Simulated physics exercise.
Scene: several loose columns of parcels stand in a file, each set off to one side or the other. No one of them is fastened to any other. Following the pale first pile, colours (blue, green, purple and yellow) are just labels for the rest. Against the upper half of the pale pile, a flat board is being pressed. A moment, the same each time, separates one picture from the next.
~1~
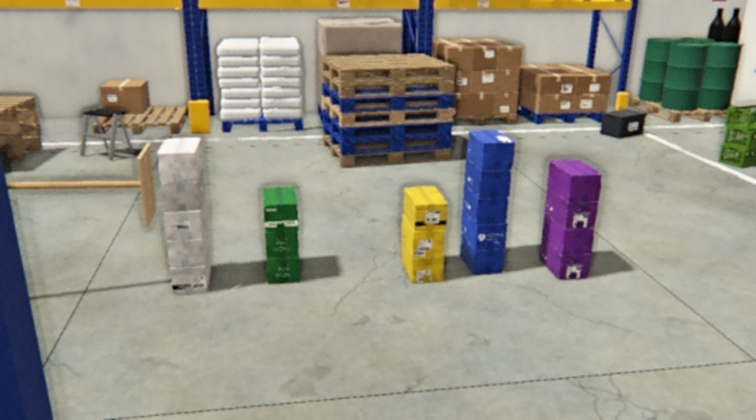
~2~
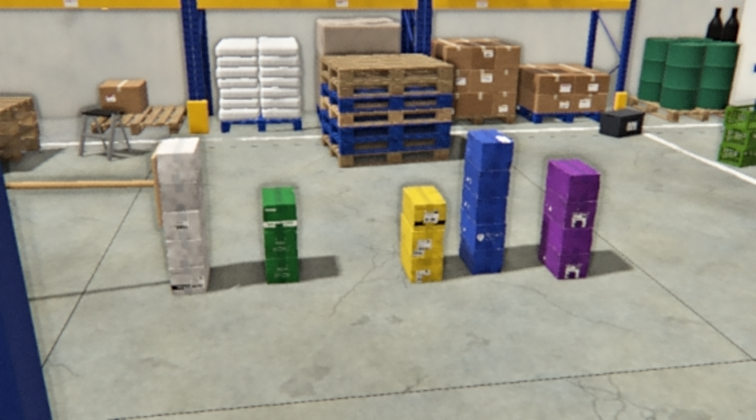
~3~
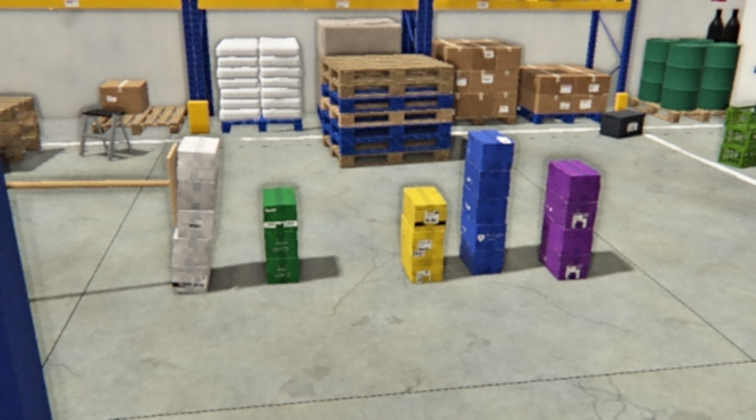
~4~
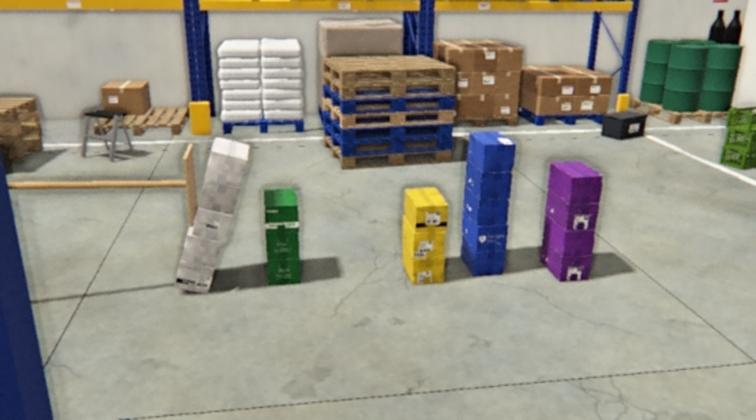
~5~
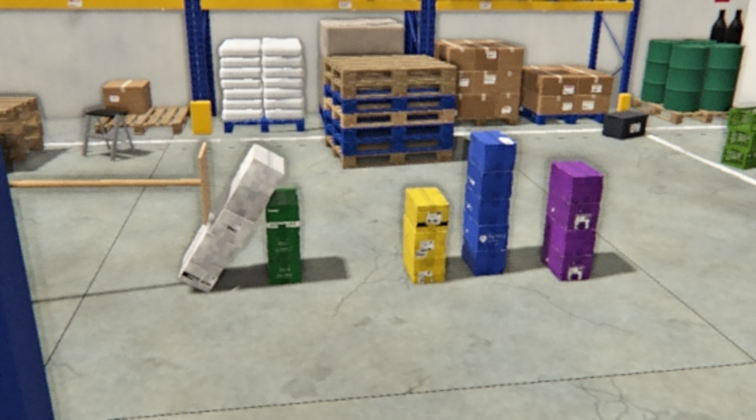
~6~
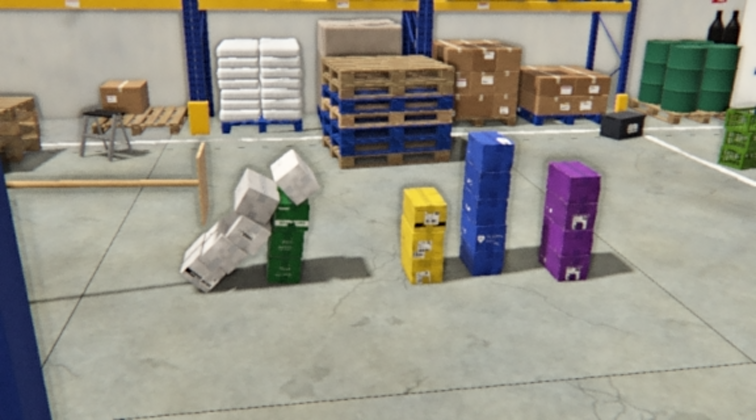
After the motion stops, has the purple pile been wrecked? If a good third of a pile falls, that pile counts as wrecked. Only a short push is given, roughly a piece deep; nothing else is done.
No, it stays mostly up.
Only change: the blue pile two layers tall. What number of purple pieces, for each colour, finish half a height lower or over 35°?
Purple 0.
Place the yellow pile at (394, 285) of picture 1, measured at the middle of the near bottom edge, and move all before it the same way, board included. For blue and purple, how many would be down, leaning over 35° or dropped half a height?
Blue: 0; purple: 0.
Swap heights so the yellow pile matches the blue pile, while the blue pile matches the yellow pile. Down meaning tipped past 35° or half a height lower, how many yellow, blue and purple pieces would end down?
By colour, yellow 0, blue 0, purple 0.
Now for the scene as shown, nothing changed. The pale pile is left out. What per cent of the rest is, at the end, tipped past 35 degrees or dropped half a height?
Something like 20 in a hundred.
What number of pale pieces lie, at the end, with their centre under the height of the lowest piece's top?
Counting them up gives 3.
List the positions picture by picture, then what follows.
In the first picture (each place is the centre of the face we see best), board (142, 184) not yet touching; top purple parcel (586, 189); top green parcel (281, 218); the others all in place.
In the second picture, board (156, 184) not yet touching; top purple parcel (585, 188).
In the third picture, board (171, 183) pushing, top of the pale pile leaning a little; top purple parcel (585, 189); the others all in place.
In the fourth picture, board (187, 184) pushing, top of the pale pile leaning clearly; top purple parcel (587, 190); the others all in place.
In the fifth picture, board (202, 183) pushing, top of the pale pile leaning well over; top purple parcel (588, 190); the others all in place.
In the sixth picture, board (200, 183) stopped, top of the pale pile leaning steeply; top purple parcel (585, 190); top green parcel (293, 218) tilted a little; 3 have shifted.
Just after the last frame, 5 of the pale pile down; none of the 4 purple parcels down (0 of 15 in all colours); top purple parcel unmoved; top green parcel tilted clearly.
A moment on, 5 of the pale pile down; none of the 4 purple parcels down (3 of 15 in all colours); top purple parcel unmoved; top green parcel tilted steeply, half its height lower.
When it is over, 5 of the pale pile down; none of the 4 purple parcels down (3 of 15 in all colours); top purple parcel unmoved; top green parcel tilted steeply, about its own height lower. In pixels of the last frame, middles, top purple parcel near (573, 182), top green parcel near (363, 232).
